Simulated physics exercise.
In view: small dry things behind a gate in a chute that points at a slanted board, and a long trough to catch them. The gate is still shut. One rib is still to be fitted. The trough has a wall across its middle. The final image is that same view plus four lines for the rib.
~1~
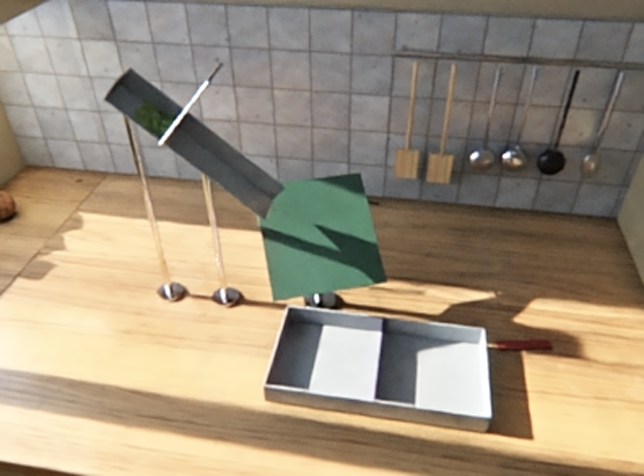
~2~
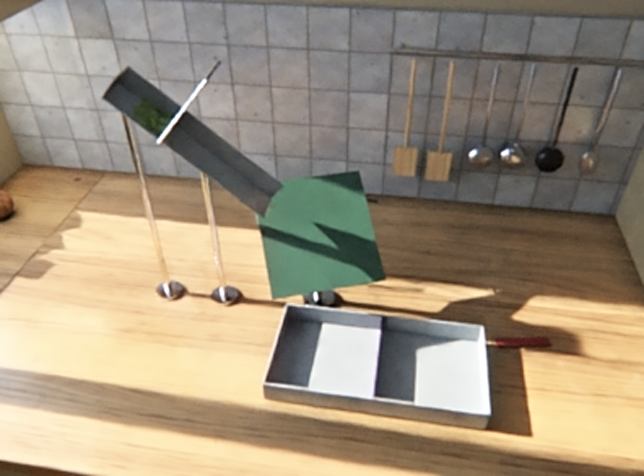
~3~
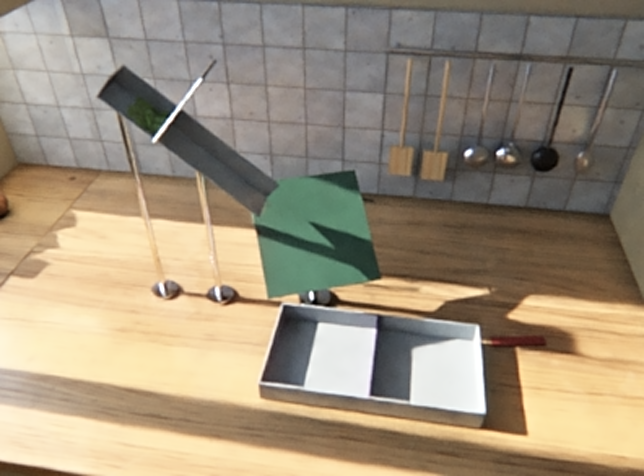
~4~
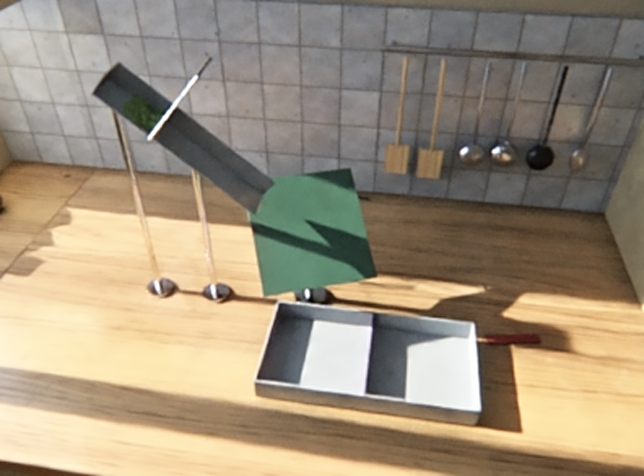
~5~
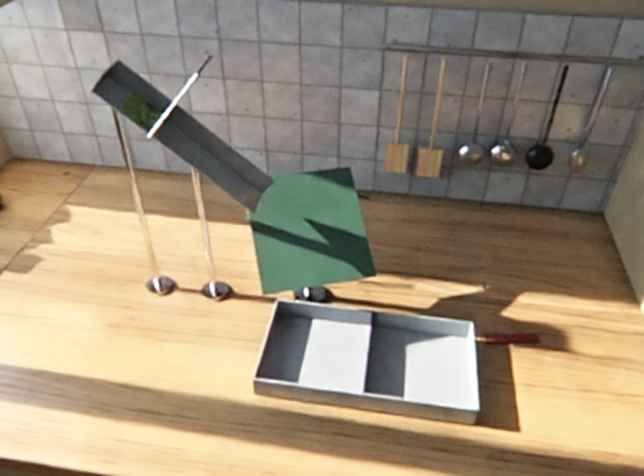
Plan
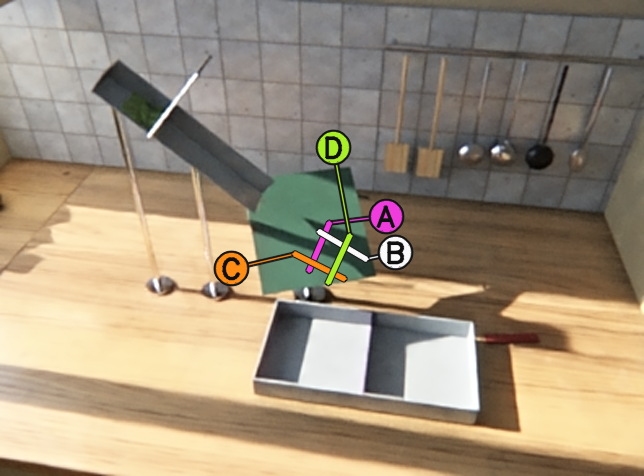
Green slanted board below a raised grey chute and behind a divided tray, all staying still as the view shifts slightly.
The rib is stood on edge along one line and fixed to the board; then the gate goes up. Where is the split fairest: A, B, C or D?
Best: B.
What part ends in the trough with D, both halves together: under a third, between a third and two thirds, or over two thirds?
Line D gives over two thirds.
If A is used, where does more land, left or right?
More lands on the left.
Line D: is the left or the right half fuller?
The left half.
On the marked copy, line A from (329, 223) to (309, 270); line B from (319, 231) to (365, 259); line C from (294, 254) to (344, 278); line D from (349, 235) to (328, 282).
For line A, of what is caught, nearly all in the left half, a stray few in the right.
For line B, of what is caught, about two thirds in the left half, about a third in the right.
For line C, of what is caught, a small part in the left half, most in the right.
For line D, of what is caught, nearly all in the left half, a stray few in the right.
